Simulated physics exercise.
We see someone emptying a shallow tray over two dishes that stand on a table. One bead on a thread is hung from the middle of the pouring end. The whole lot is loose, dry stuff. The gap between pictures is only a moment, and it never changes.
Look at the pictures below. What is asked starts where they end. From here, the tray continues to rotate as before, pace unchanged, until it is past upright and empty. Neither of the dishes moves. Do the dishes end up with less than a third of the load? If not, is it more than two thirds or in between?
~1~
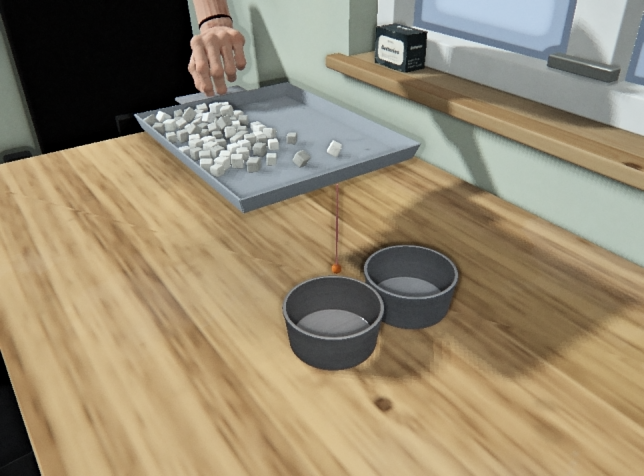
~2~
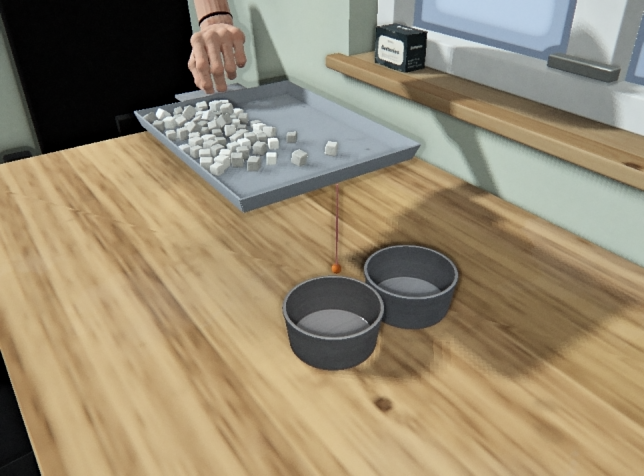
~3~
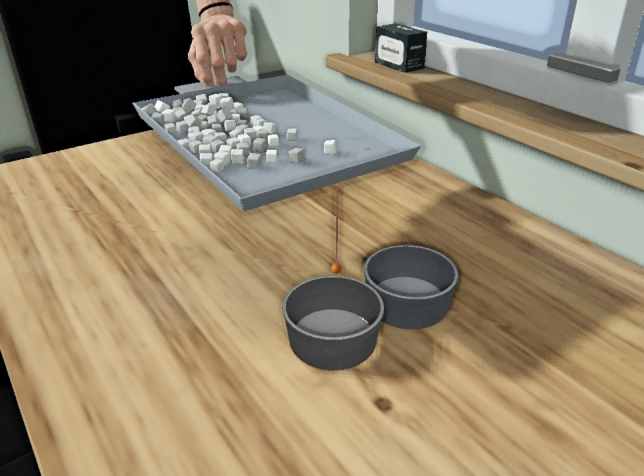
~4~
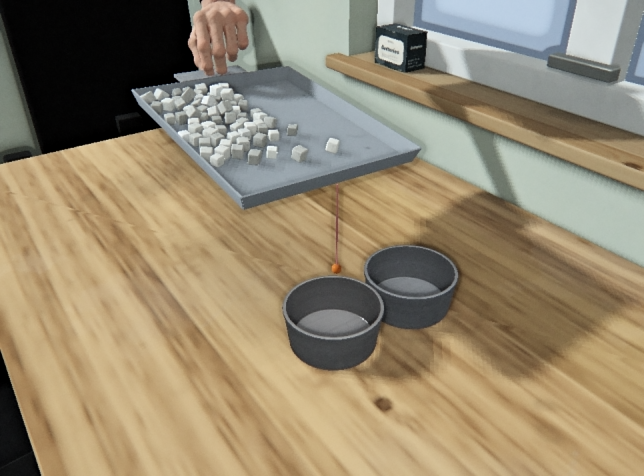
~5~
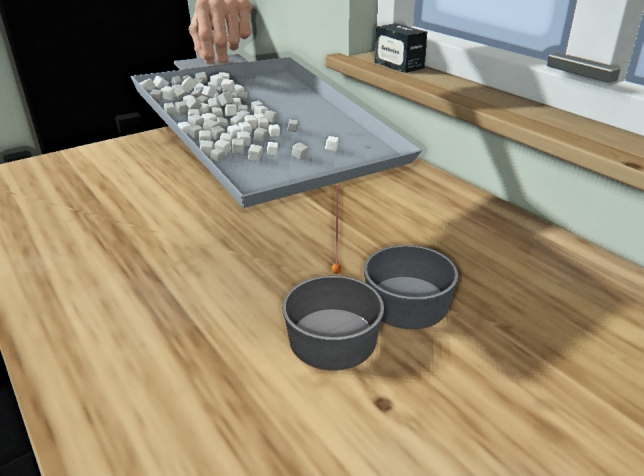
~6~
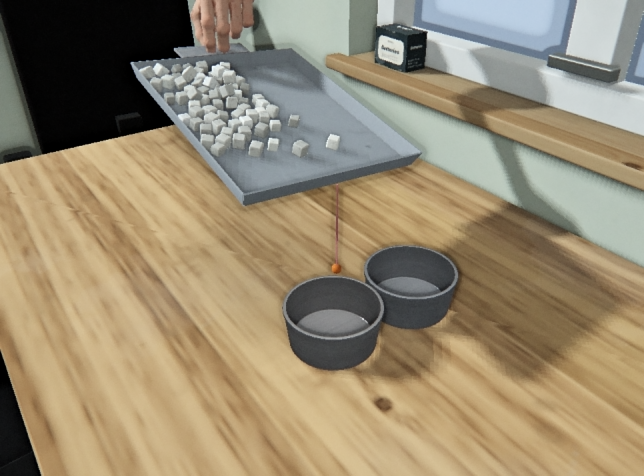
No, more than two thirds.
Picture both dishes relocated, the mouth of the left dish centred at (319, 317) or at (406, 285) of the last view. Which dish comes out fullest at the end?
First spot: The dish on the right-hand side; second spot: The dish on the left-hand side.
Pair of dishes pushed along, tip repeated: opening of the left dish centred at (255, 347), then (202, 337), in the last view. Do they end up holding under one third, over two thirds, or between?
For the first try it's under a third, and for the second it's below one third.
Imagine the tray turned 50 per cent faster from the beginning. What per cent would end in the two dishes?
About 70 %.
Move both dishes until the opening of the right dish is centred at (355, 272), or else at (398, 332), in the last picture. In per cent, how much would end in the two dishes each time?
In order: 20 percent and 10 percent.
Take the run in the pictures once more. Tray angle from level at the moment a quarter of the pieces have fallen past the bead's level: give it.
65 degrees.
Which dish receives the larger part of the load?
The answer is the one at right.
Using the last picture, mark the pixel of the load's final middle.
Last view, centre at rest - approx. (408, 299).
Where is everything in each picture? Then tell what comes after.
In the first picture, corners of the pouring end (242, 196) and (413, 143), level; middle of the load (214, 129), sugar cubes; left dish (363, 346); right dish (441, 306); bead on its thread (337, 269).
In the second picture, corners of the pouring end (243, 195) and (413, 143), level; middle of the load (214, 127).
In the third picture, corners of the pouring end (243, 194) and (414, 145), tipped barely, lowest at the right corner; middle of the load (214, 122).
In the fourth picture, corners of the pouring end (244, 193) and (414, 147), tipped a little, lowest at the right corner; middle of the load (214, 113).
In the fifth picture, corners of the pouring end (245, 191) and (415, 149), tipped a little, lowest at the right corner; middle of the load (214, 105).
In the sixth picture, corners of the pouring end (246, 190) and (415, 151), tipped a little, lowest at the right corner; middle of the load (215, 96); left dish (363, 346); right dish (441, 306).
Just after the last frame, tray tipped steeply; the larger part on the tray; roughly a quarter in the air.
A moment on, tray tipped right over; roughly half on the tray; about a tenth in the left dish; roughly a quarter in the right dish; about a tenth outside both; about a tenth in the air.
Further on, tray tipped past a quarter turn; roughly a quarter in the left dish; roughly two thirds in the right dish; roughly a quarter outside both.
When it is over, tray tipped past a quarter turn; roughly a quarter in the left dish; roughly two thirds in the right dish; roughly a quarter outside both.
